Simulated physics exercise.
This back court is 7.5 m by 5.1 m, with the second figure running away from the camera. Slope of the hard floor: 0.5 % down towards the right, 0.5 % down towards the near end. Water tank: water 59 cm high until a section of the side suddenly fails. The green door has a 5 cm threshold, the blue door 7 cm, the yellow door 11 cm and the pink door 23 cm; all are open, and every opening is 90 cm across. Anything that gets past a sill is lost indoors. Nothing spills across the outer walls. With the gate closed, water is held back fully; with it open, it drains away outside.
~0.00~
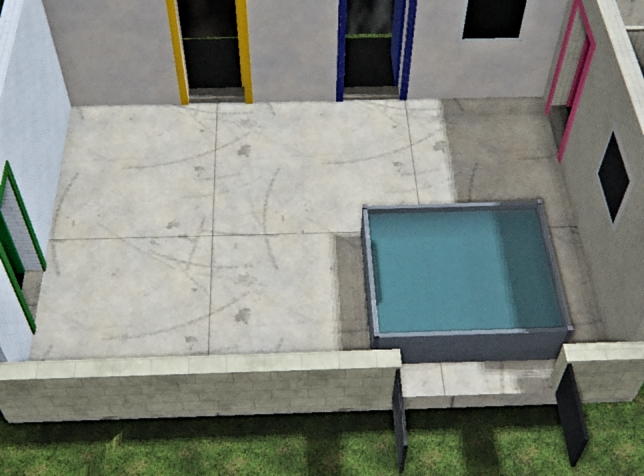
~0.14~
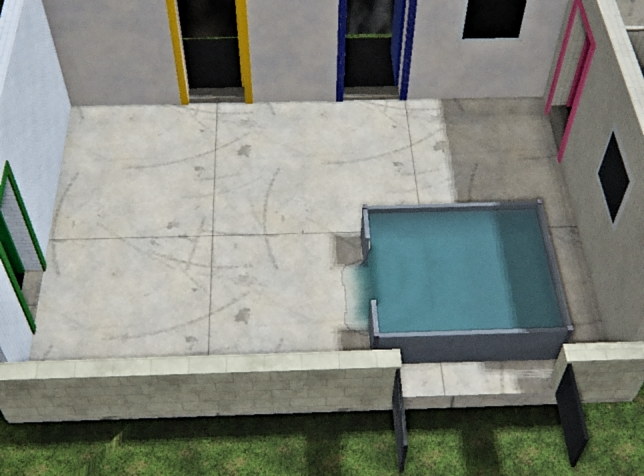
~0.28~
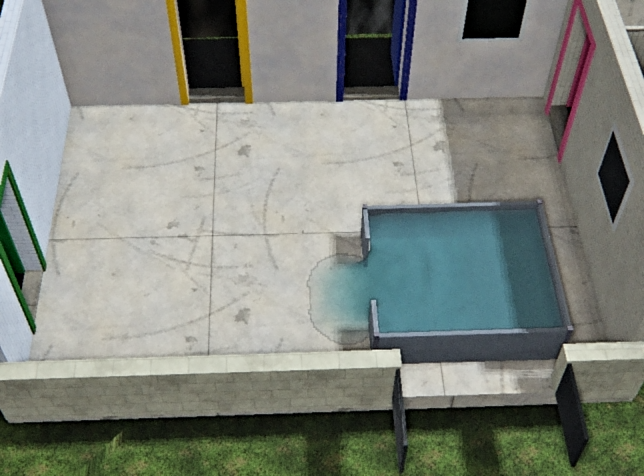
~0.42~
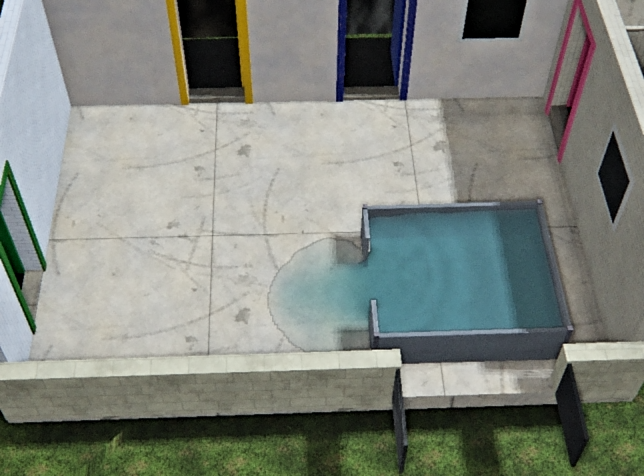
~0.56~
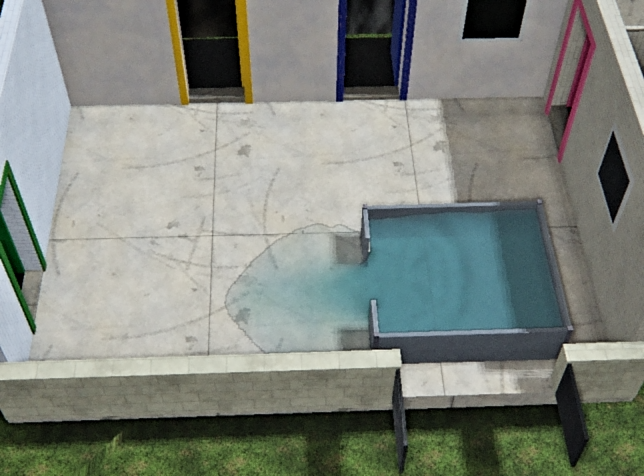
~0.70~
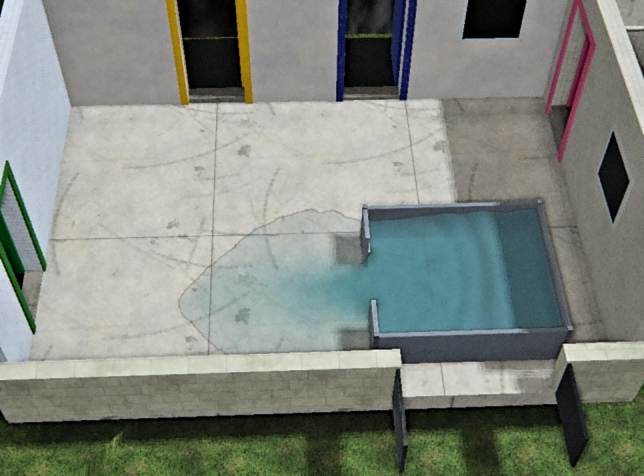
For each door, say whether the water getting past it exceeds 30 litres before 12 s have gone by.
In the end at the green door the limit will be outstripped. At the blue door the limit will not be outstripped. At the yellow door the limit will not be outstripped. At the pink door the limit will not be outstripped.
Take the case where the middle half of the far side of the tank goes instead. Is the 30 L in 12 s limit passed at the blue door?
So, blue door: Out of bounds.
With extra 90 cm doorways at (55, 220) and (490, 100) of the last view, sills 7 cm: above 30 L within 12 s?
The first doorway goes beyond and the second stays inside.
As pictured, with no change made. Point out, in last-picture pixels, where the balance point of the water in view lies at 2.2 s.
At roughly (357, 297).
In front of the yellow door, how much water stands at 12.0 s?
The depth comes to around 5.5 centimetres.
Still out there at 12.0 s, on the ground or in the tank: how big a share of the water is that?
I'd put it at some 86 percent still there.
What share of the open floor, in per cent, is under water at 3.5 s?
About 55 per cent.
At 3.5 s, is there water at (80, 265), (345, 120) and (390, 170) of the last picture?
Soaked, untouched, untouched.
After 1.4 s water covers 35 % of the floor and is deepest (34 cm) near (360, 299); green door 2 cm at the sill, 0 L in, blue door not reached, yellow door not reached, pink door not reached.
After 2.2 s water covers 45 % of the floor and is deepest (33 cm) near (41, 378); green door 12 cm at the sill, 25 L in, blue door not reached, yellow door not reached, pink door not reached.
After 3.5 s water covers 55 % of the floor and is deepest (26 cm) near (27, 379); green door 19 cm at the sill, 112 L in, blue door not reached, yellow door 3 cm at the sill, 0 L in, pink door not reached.
After 7.0 s water covers 70 % of the floor and is deepest (16 cm) near (71, 116); green door 13 cm at the sill, 274 L in, blue door 4 cm at the sill, 0 L in, yellow door 10 cm at the sill, 0 L in, pink door not reached.
After 12.0 s water covers 95 % of the floor and is deepest (11 cm) near (558, 192); green door 8 cm at the sill, 359 L in, blue door 4 cm at the sill, 0 L in, yellow door 5 cm at the sill, 0 L in, pink door 10 cm at the sill, 0 L in.
